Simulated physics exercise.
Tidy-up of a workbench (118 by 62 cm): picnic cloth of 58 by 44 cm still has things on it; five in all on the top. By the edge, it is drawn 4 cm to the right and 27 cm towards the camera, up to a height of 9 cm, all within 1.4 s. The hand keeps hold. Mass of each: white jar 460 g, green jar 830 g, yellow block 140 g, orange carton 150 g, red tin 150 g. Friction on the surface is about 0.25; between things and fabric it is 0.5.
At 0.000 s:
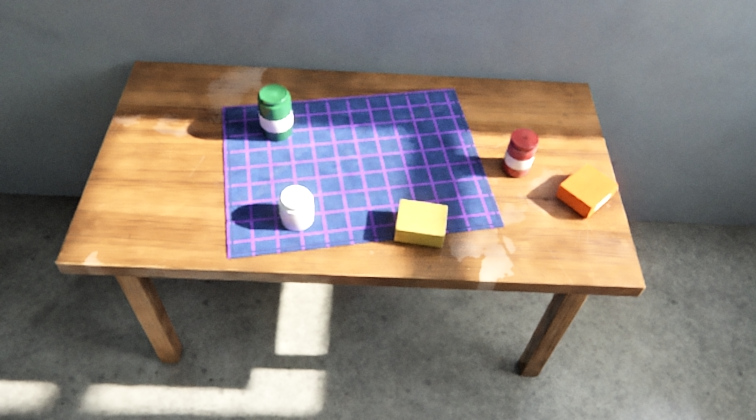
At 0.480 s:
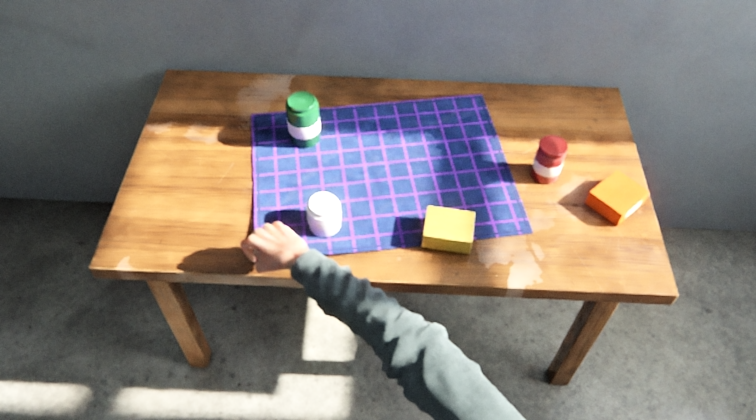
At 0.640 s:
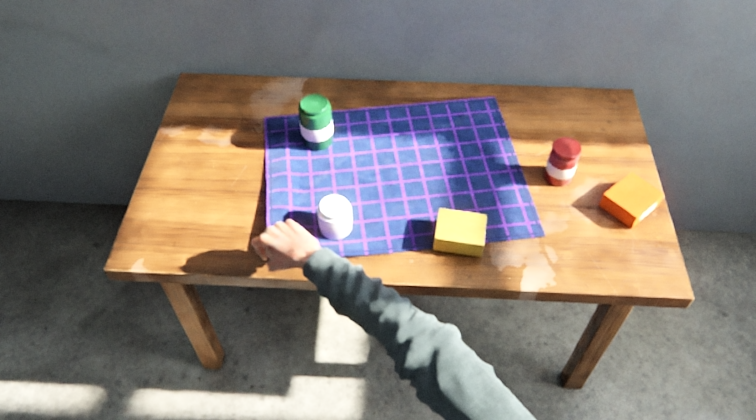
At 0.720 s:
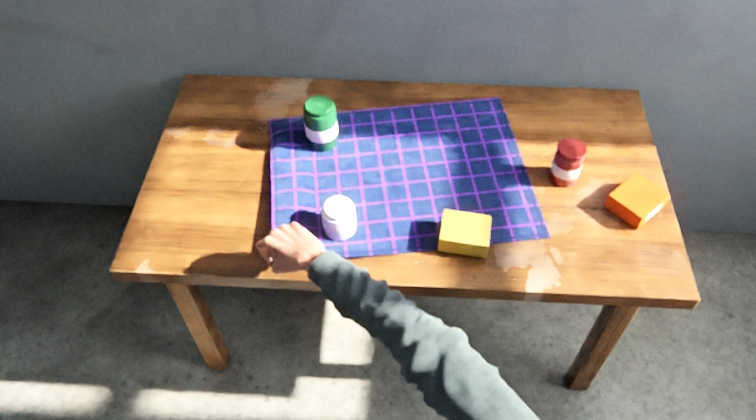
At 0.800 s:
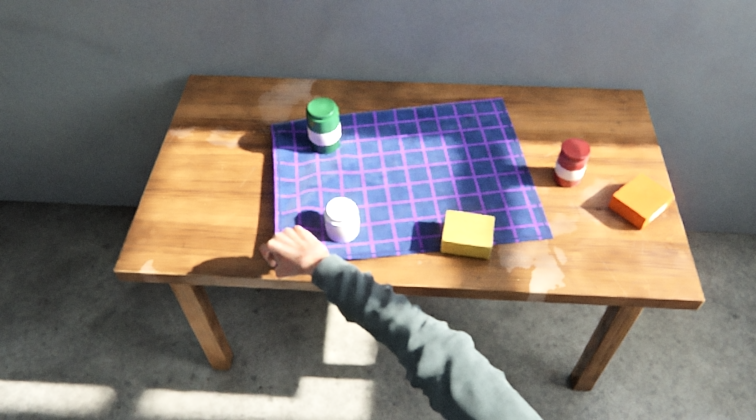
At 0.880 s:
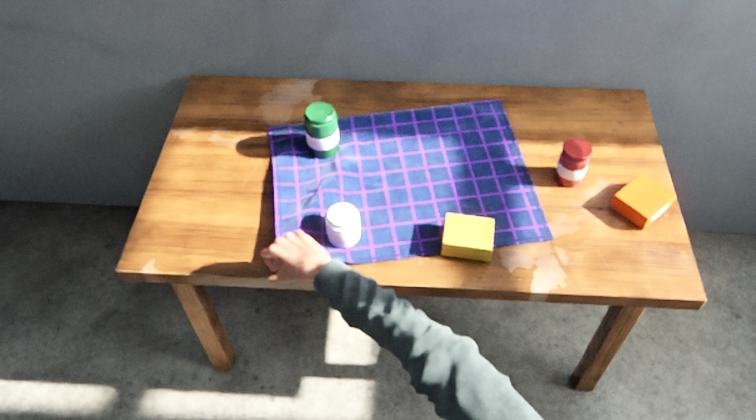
On a wooden workbench, a checked cloth lies under a green jar, a white jar and a yellow block, beside a red tin and orange carton; a hand reaches in, grips the cloth's near-left corner and tugs it slightly.
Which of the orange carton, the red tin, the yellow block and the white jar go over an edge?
In turn: The orange carton does not; the red tin does not; the yellow block goes over an edge; the white jar goes over an edge.
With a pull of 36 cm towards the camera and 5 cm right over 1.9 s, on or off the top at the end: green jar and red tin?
Outcome: Green jar leaves the top; red tin is still there.
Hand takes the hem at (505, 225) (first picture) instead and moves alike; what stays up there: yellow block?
Then the yellow block leaves the top.
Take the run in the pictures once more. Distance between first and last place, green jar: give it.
For the green jar, I get 35 cm from where it started.
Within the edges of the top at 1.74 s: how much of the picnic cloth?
Around 35 percent.
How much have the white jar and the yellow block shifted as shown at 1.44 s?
Shift - white jar 20 cm, yellow block 10 cm.
By 1.2 s, 95 % of the picnic cloth is still over the top; white jar 9 cm off its start, yellow block 4 cm off its start, green jar 11 cm off its start.
By 1.4 s, 85 % of the picnic cloth is still over the top; white jar 18 cm off its start, yellow block 10 cm off its start, green jar 21 cm off its start.
By 1.7 s, 35 % of the picnic cloth is still over the top; yellow block over the edge, white jar over the edge, green jar 33 cm off its start at (264, 214).
By 2.0 s, 25 % of the picnic cloth is still over the top; yellow block over the edge, white jar over the edge, green jar 36 cm off its start.
By 3.6 s, 25 % of the picnic cloth is still over the top; yellow block over the edge, white jar over the edge, red tin 0 cm off its start at (578, 148), orange carton 0 cm off its start at (646, 194).
